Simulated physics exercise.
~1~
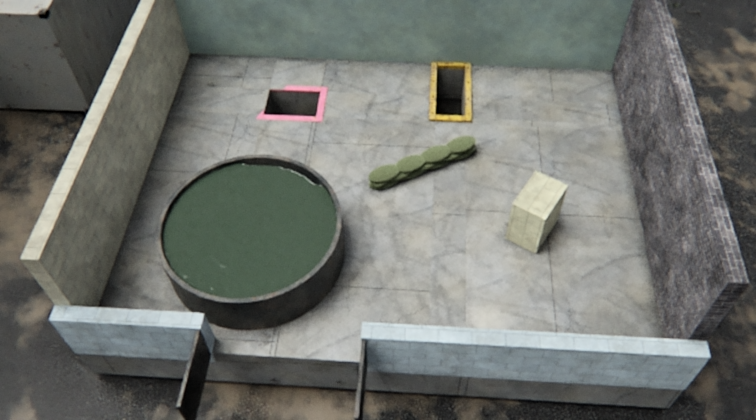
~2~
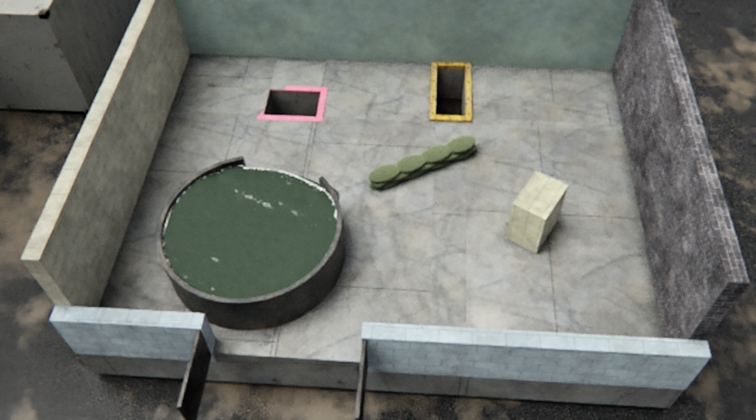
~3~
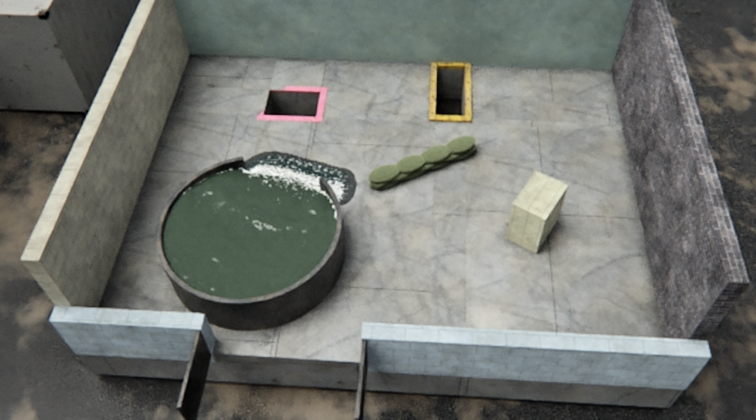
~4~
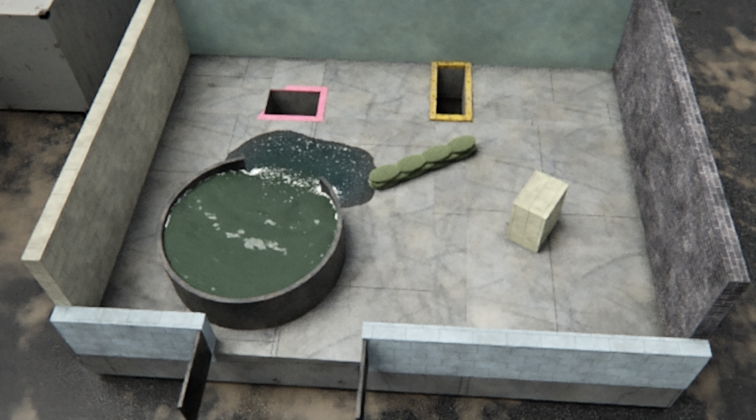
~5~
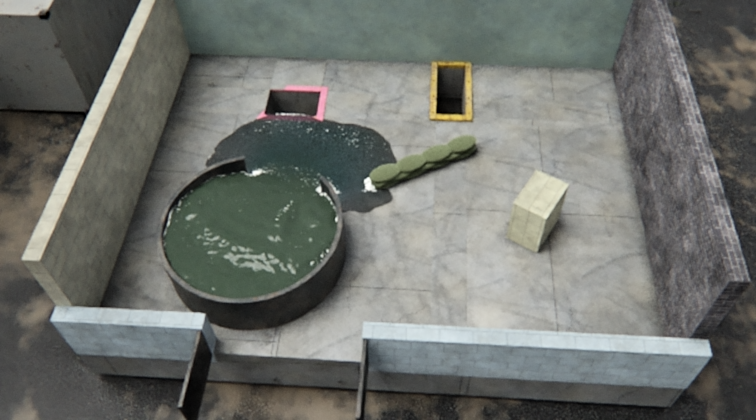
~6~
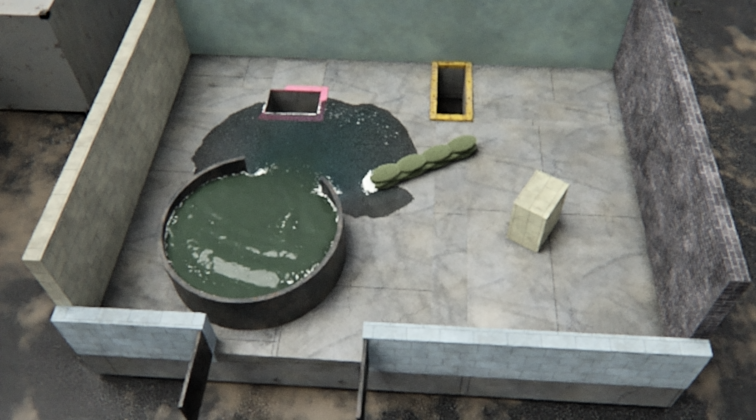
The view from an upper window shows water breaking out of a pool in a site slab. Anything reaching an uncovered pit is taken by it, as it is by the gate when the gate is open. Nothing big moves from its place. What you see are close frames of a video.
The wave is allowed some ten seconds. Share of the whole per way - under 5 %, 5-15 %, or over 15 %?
At the end, the gate takes in a trifling amount - short of five per cent, the pink pit takes in a considerable amount - past fifteen per cent, the yellow pit takes in a considerable amount - past fifteen per cent.
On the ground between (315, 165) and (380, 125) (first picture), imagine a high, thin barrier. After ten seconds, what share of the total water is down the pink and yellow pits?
Shares in percent - pink: 35; yellow: 15.
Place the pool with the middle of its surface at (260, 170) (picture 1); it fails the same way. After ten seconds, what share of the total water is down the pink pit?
Pink: 45 %.
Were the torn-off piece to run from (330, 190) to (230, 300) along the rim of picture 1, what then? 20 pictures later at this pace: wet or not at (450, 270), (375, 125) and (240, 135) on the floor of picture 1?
So the first one is drenched, the next left untouched, and the last left untouched.
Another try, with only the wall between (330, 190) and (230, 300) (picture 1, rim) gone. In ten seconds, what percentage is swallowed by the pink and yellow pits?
In percent: Pink 0, yellow 10.
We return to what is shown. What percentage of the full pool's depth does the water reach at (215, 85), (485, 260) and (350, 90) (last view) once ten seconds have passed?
In the order asked, some 6, 0 and 8 in a hundred.
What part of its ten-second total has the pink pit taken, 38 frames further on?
Near 75 in a hundred.
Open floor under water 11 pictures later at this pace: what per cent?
About 30 percent.
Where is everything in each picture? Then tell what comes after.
In the first frame, the pool at (250, 226) is whole and still.
In the second frame, water pours out on the pool's far side and has run to a hidden place.
In the third frame, the front is at (349, 176), out from the gap on the pool's far side.
In the fourth frame, water pours out on the pool's far side and has run to (365, 158).
In the fifth frame, the front is at (369, 131), out from the gap on the pool's far side.
In the sixth frame, water pours out on the pool's far side and has run to (384, 113).
A moment on, water covers 25 % of the floor; the gate 0 %, the pink pit 4 %, the yellow pit 0 %.
Next, water covers 30 % of the floor; the gate 0 %, the pink pit 9 %, the yellow pit 5 %.
Then, water covers 40 % of the floor; the gate 0 %, the pink pit 15 %, the yellow pit 13 %.
Later, water covers 50 % of the floor; the gate 0 %, the pink pit 23 %, the yellow pit 21 %.
In the end, water covers 65 % of the floor; the gate 0 %, the pink pit 30 %, the yellow pit 25 %.
